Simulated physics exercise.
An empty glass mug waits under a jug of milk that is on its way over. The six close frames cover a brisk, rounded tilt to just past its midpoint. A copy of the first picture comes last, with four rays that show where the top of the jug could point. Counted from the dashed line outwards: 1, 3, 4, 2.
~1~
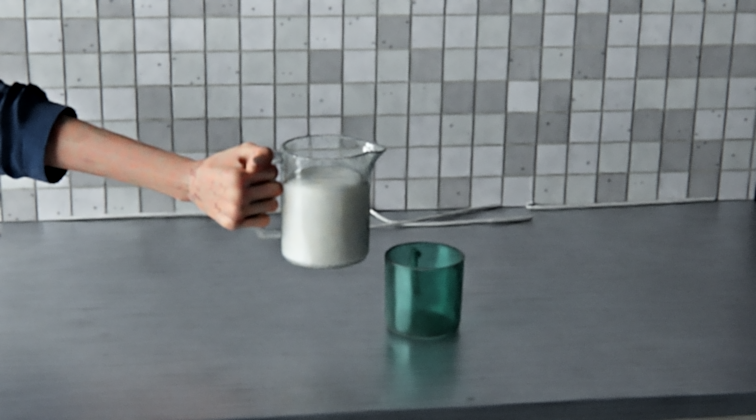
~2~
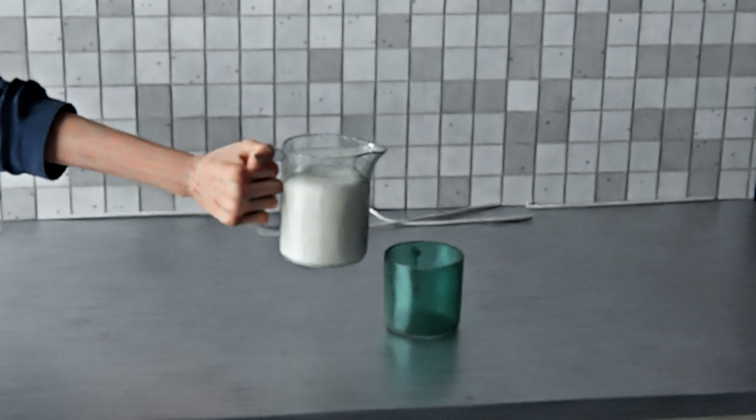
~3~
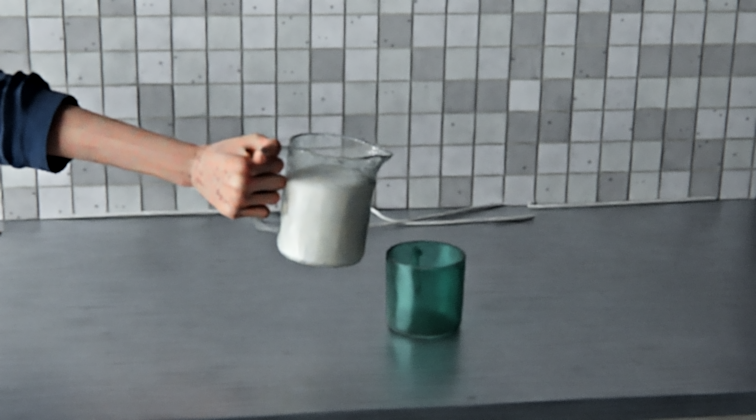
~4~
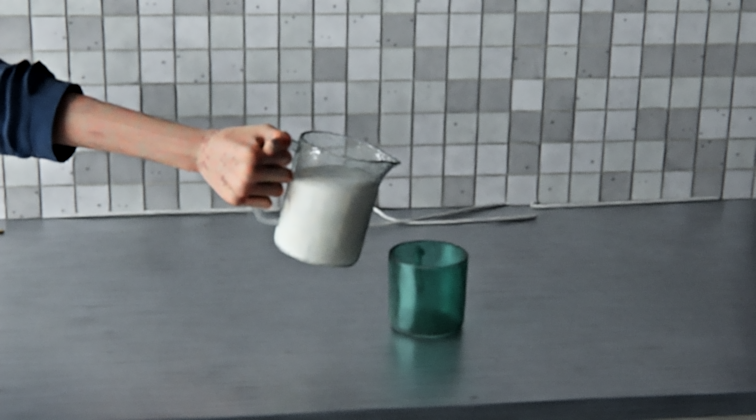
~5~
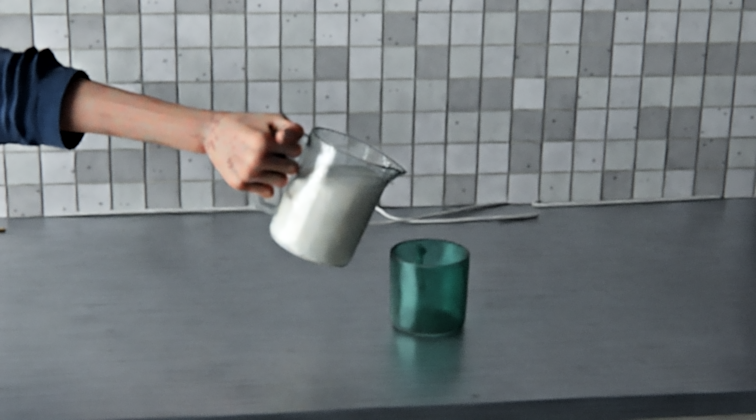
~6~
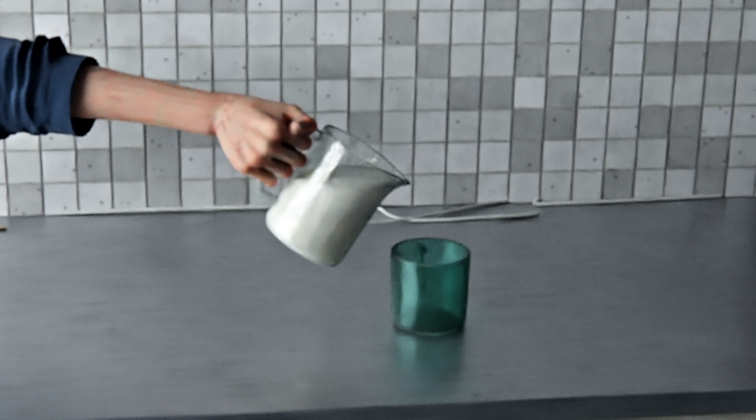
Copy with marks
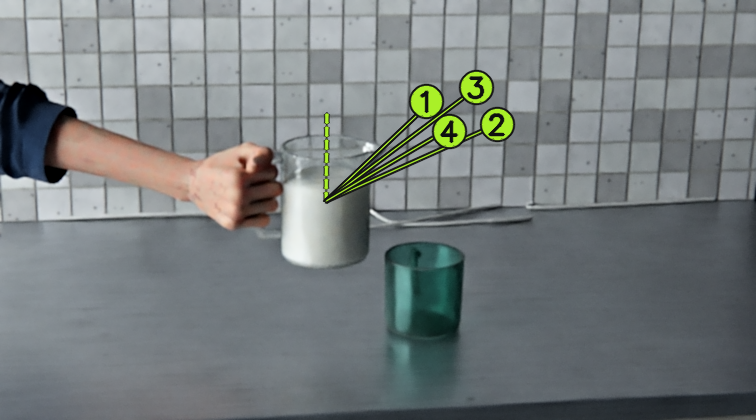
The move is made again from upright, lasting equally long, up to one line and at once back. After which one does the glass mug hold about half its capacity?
Choose 2.
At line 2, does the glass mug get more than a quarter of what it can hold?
Yes, clearly.
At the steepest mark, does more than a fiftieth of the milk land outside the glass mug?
No, it does not.
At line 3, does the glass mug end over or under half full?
Under.
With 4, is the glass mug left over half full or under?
Under.
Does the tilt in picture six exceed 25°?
Yes.
On the marked copy, 1 at (416, 115); 2 at (481, 131); 3 at (463, 97); 4 at (433, 137).
With 1, the glass mug ends with about 13 % of what it can hold.
With 2, the glass mug ends with about 50 % of what it can hold.
With 3, the glass mug ends with about 22 % of what it can hold.
With 4, the glass mug ends with about 35 % of what it can hold.
